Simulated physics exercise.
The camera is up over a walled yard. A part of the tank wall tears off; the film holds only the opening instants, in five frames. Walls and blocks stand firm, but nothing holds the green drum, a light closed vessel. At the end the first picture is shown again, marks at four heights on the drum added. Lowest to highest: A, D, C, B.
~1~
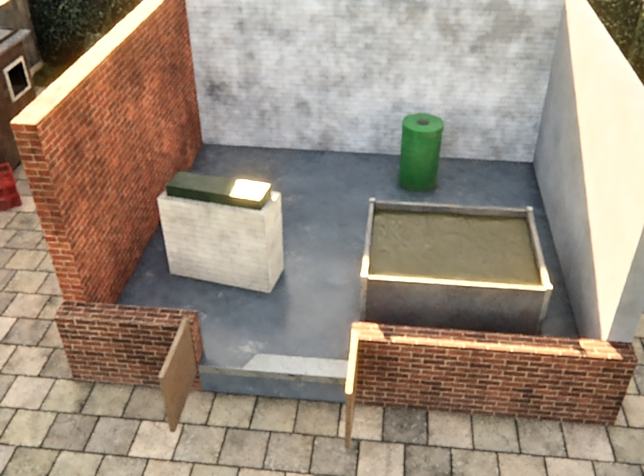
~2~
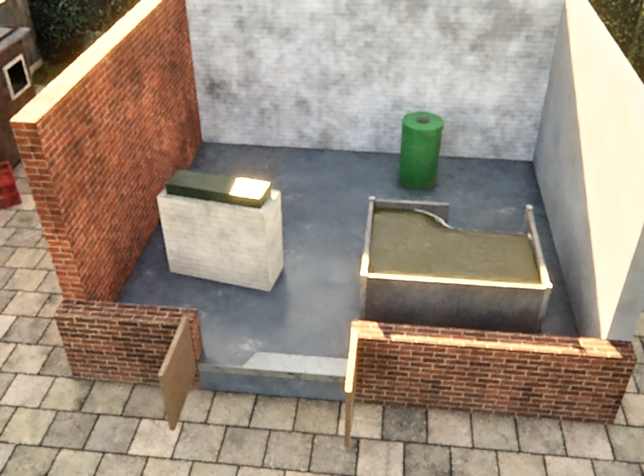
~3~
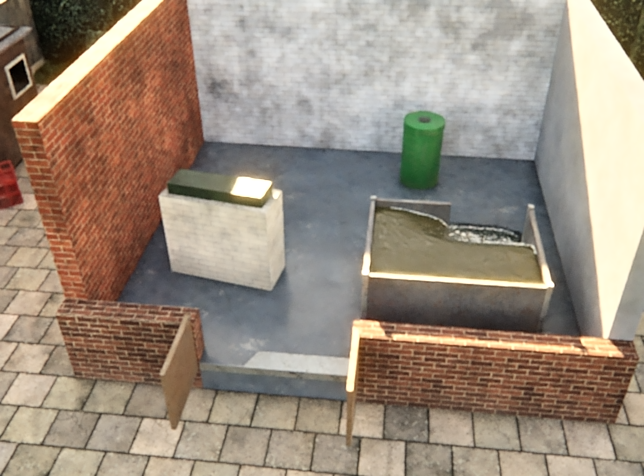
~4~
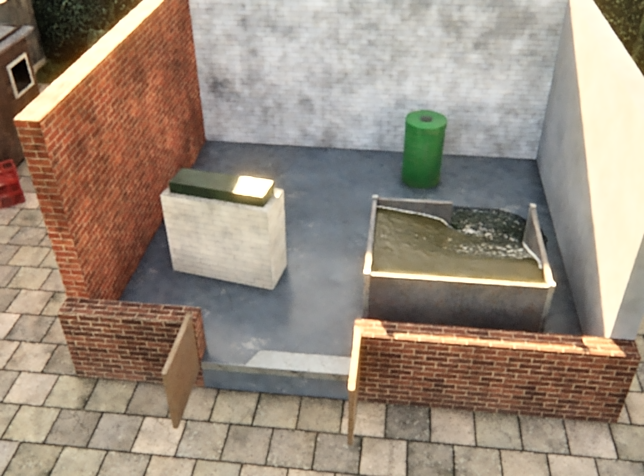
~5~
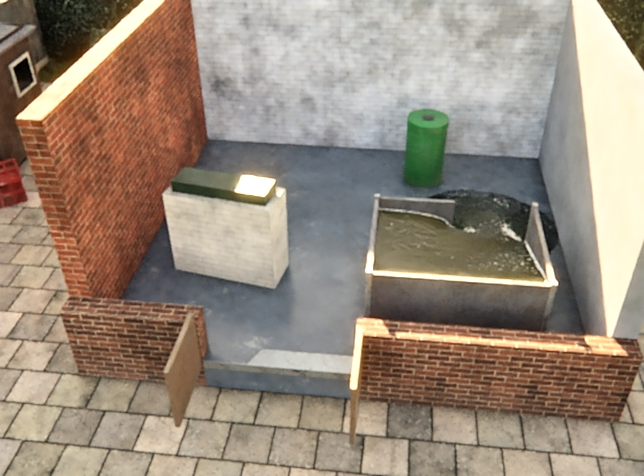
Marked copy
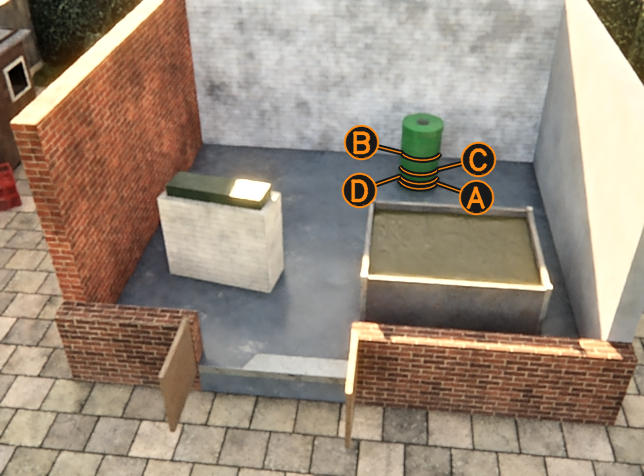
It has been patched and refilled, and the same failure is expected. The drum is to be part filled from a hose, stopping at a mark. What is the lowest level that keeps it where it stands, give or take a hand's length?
Use line B.
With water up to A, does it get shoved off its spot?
Yes.
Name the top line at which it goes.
Here it is line C.
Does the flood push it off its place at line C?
Yes.
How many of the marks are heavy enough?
One of them.
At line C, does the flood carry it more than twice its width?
No.
On the marked copy, A at (418, 188); B at (420, 160); C at (419, 175); D at (418, 183); from the bottom up A, D, C, B.
With A, it is pushed about 6 times its own width away.
With B, it does not move.
With C, it is pushed about its own width away.
With D, it is pushed about 4 times its own width away.
